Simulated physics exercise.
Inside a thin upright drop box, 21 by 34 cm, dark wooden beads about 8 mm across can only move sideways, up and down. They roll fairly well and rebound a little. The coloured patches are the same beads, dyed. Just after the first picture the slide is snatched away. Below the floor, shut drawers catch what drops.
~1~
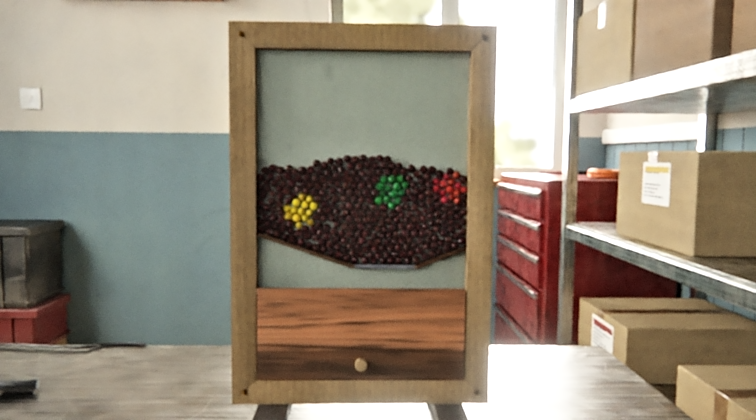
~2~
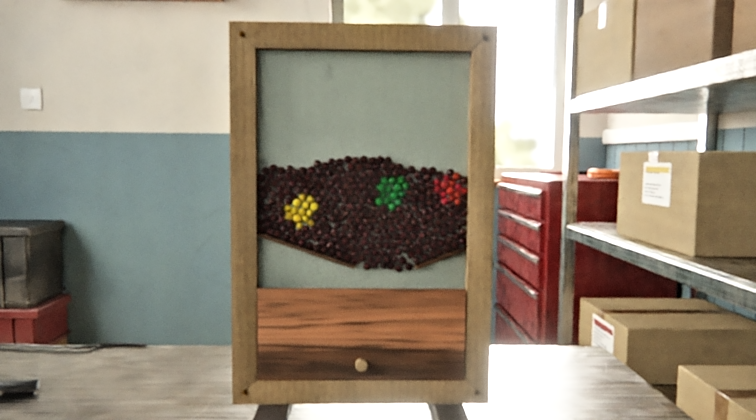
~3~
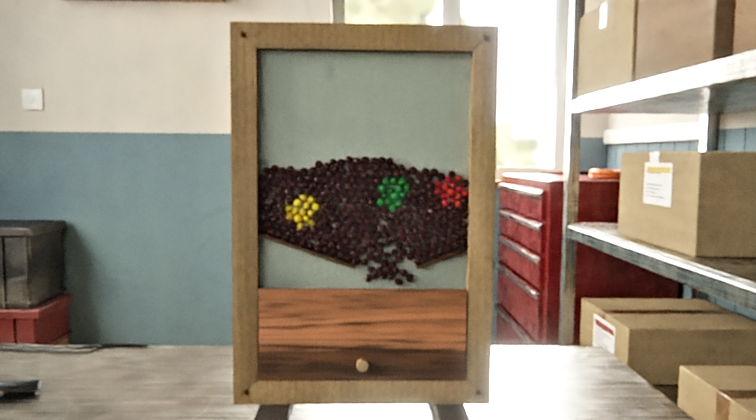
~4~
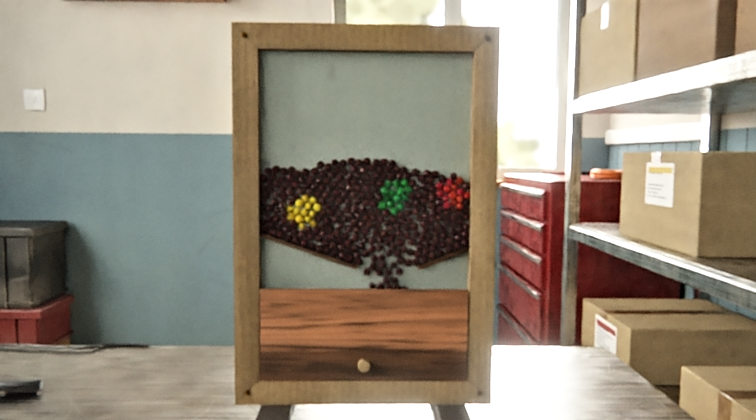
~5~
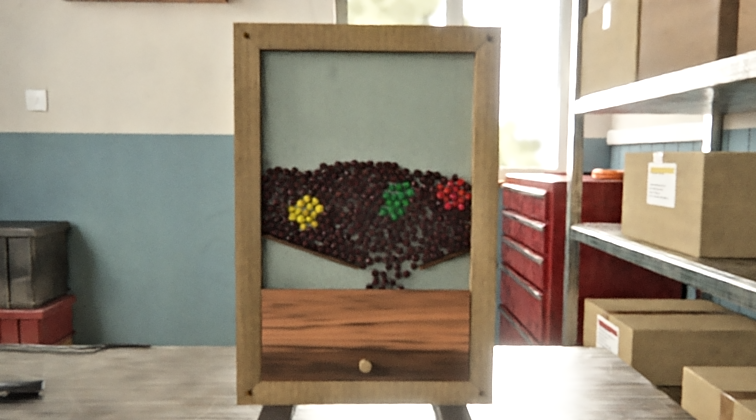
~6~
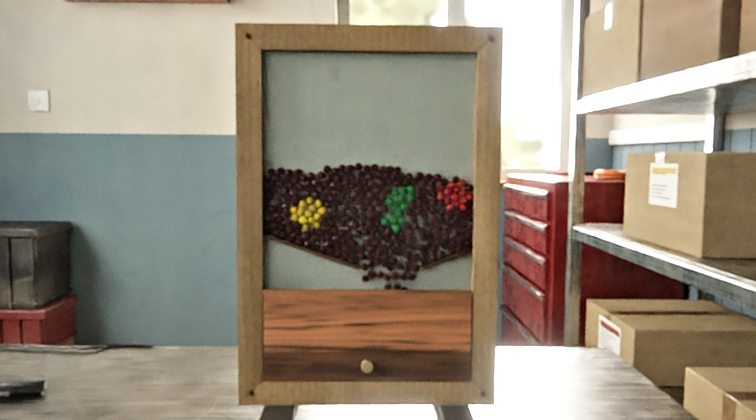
In a storeroom with shelved boxes, a framed upright case held dark beads with yellow, green and red patches; beads began dropping through a gap underneath, and the green patch sagged and stretched downward.
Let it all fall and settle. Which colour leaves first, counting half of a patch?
First out: Green.
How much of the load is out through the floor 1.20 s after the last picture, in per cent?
Roughly 100 per cent.
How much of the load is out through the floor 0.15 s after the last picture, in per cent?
Roughly 35 per cent.
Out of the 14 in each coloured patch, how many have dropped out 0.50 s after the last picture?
Green 14, yellow 0, red 8.
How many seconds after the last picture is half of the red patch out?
Near 0.4 s.
Then, 0.15 s later than the last picture, 35 % are out; out of 14, green 7, yellow 0, red 0.
Then, 0.50 s later than the last picture, 75 % are out; out of 14, green 14, yellow 0, red 8.
Then, 1.20 s later than the last picture, 100 % are out; out of 14, green 14, yellow 14, red 14.
All still 1.6 s after it, 100 % are out; out of 14, green 14, yellow 14, red 14; half out at green 0.15 s, yellow 0.68 s, red 0.49 s.
